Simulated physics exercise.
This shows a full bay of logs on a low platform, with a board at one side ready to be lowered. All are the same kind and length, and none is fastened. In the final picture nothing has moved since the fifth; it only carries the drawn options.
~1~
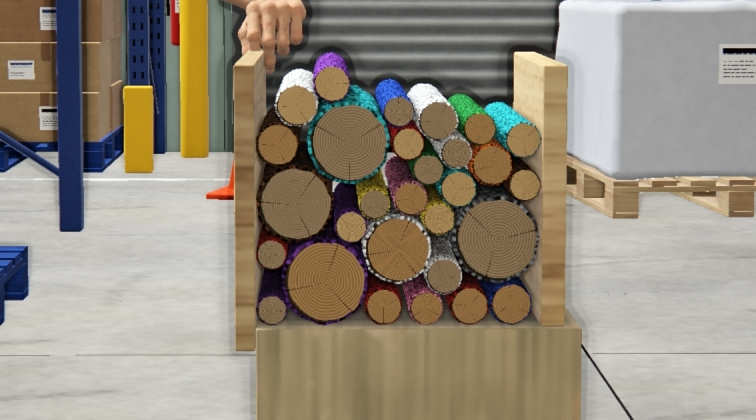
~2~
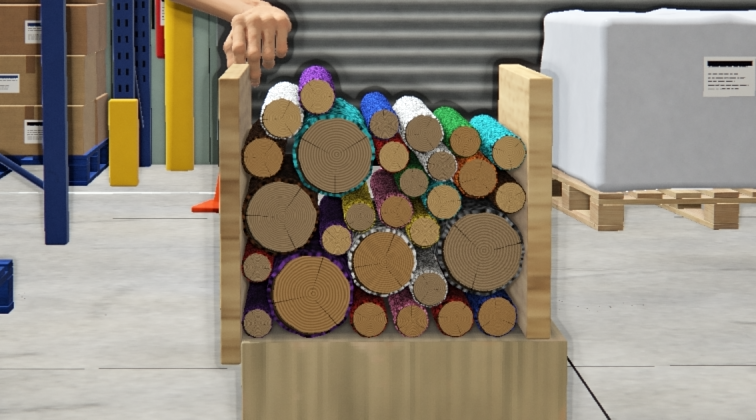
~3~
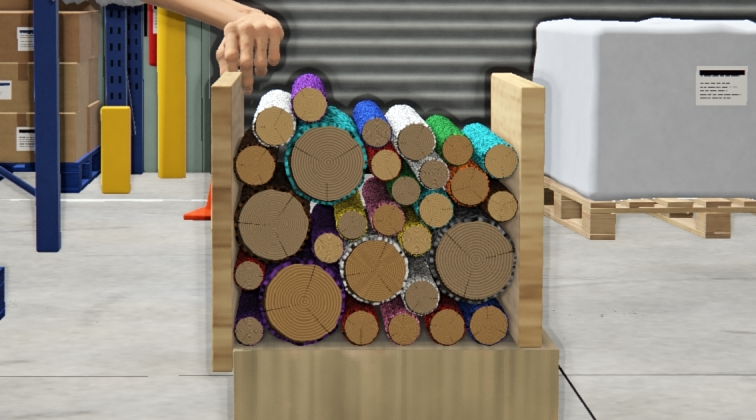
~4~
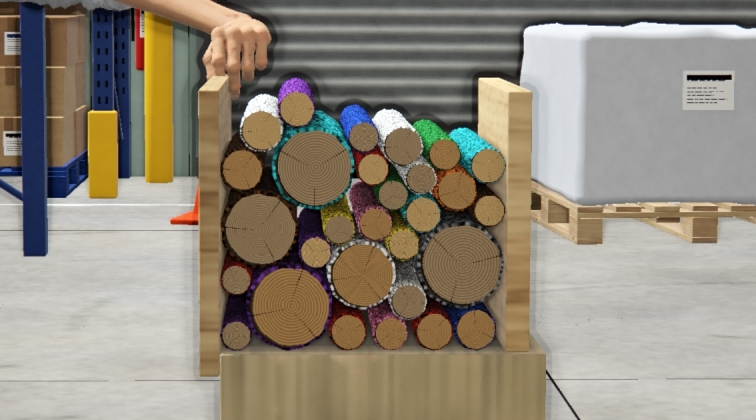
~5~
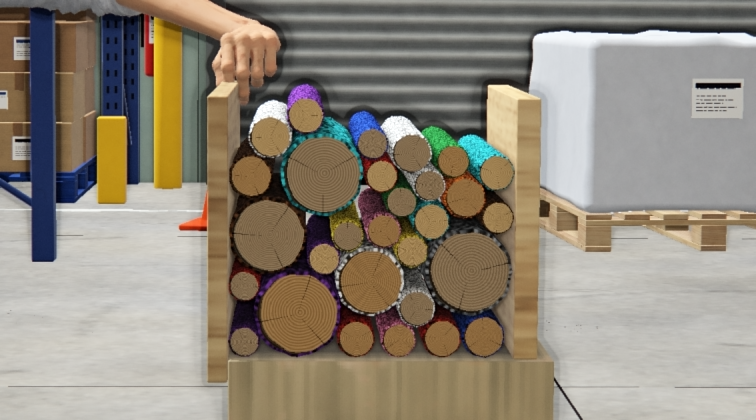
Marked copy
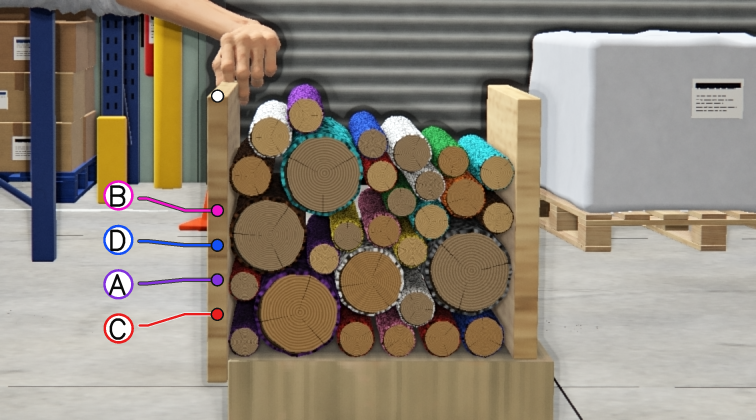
The view shifts slightly as a hand stays at the left board beside motionless stacked logs.
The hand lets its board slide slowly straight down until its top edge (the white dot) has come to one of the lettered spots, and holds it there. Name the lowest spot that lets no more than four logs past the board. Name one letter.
No lower than A.
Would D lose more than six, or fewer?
At D, fewer than six.
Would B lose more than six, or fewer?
It loses fewer than six.
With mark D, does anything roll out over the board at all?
At D: Yes.
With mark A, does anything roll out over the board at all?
At A: Yes.
On the marked copy, A at (218, 280); B at (218, 211); C at (218, 314); D at (218, 245); the white dot at (218, 96).
With A. Early on, top of the board (228, 176).
Further on, top of the board (228, 268).
At the end, top of the board (228, 279), three out over the board.
As for the rest, B three out over the board; C more than four out over the board; D three out over the board.
